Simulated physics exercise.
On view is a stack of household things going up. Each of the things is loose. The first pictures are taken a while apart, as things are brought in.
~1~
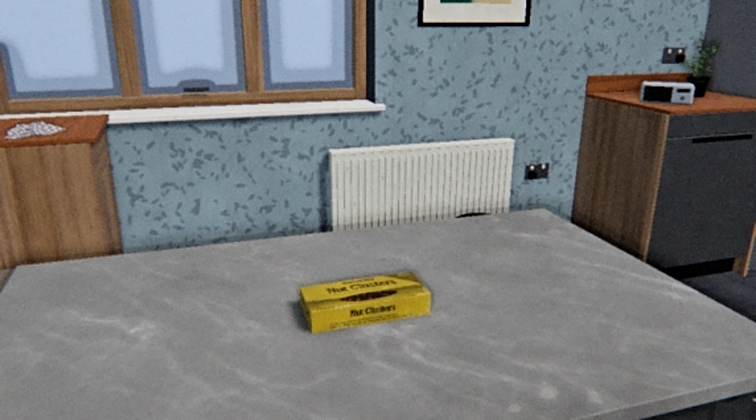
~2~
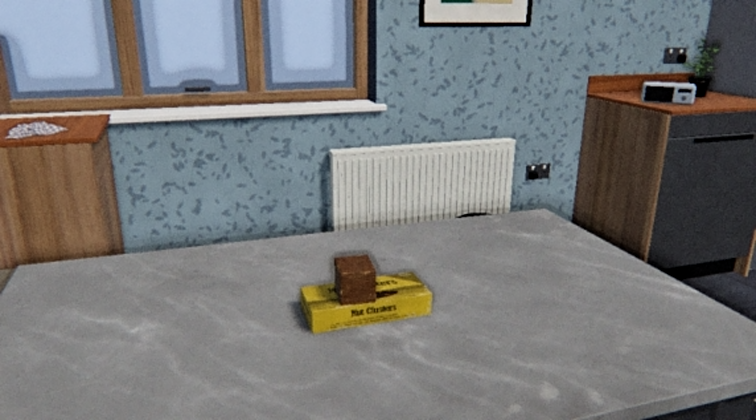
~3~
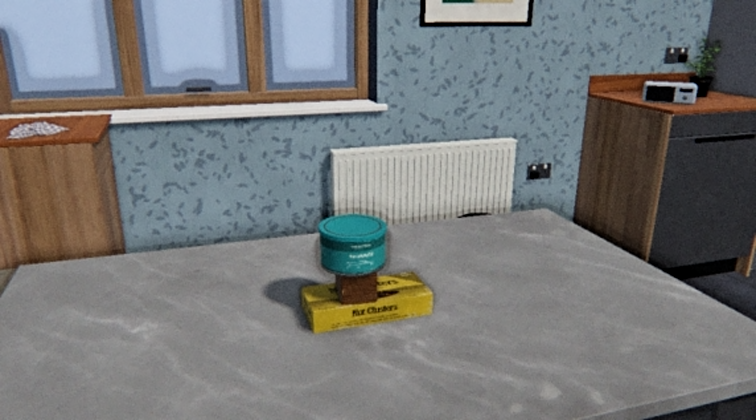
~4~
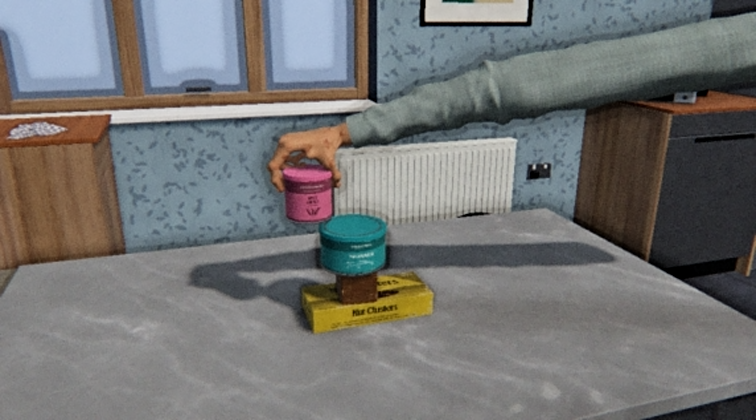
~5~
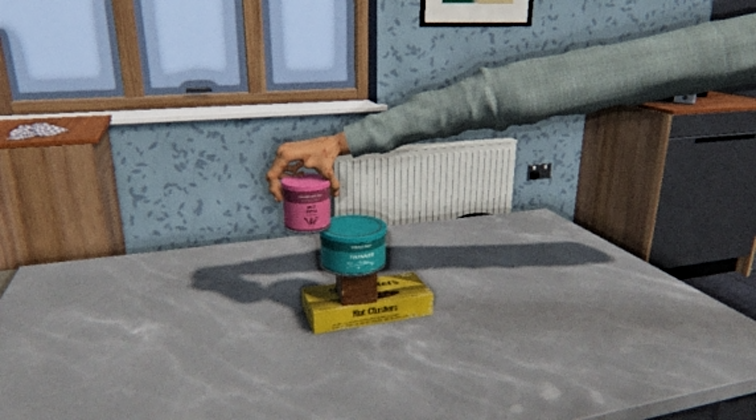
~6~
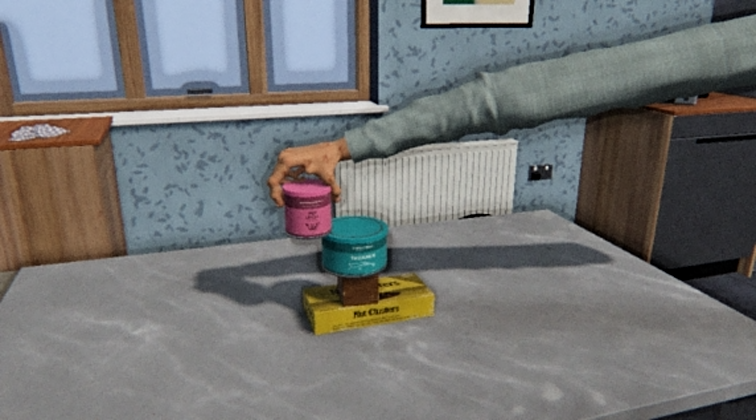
The clip opens on a yellow packet lying on a grey tabletop, then a brown block appears on top of it and a turquoise tub on the block. A hand reaches in from the right holding a pink tin and lowers it slightly at the tub's upper left, keeping hold of it.
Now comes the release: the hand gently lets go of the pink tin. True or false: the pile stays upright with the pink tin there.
False.
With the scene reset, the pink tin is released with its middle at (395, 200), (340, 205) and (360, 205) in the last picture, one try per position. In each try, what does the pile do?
First the pile topples, second it remains standing, third it remains standing.
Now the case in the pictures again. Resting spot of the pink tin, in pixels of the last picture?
Close to pixel (262, 311).
Then, 0.30 s on from there, pink tin now fallen.
Then, 0.40 s on from there, things are still on the move.
Then, 0.60 s on from there, as before.
Then, 1.90 s on from there, nothing new.
In the end, fallen, pink tin; the other 3 unmoved. At the end, from the last picture's camera, pink tin near (262, 311). The pile loses its balance.
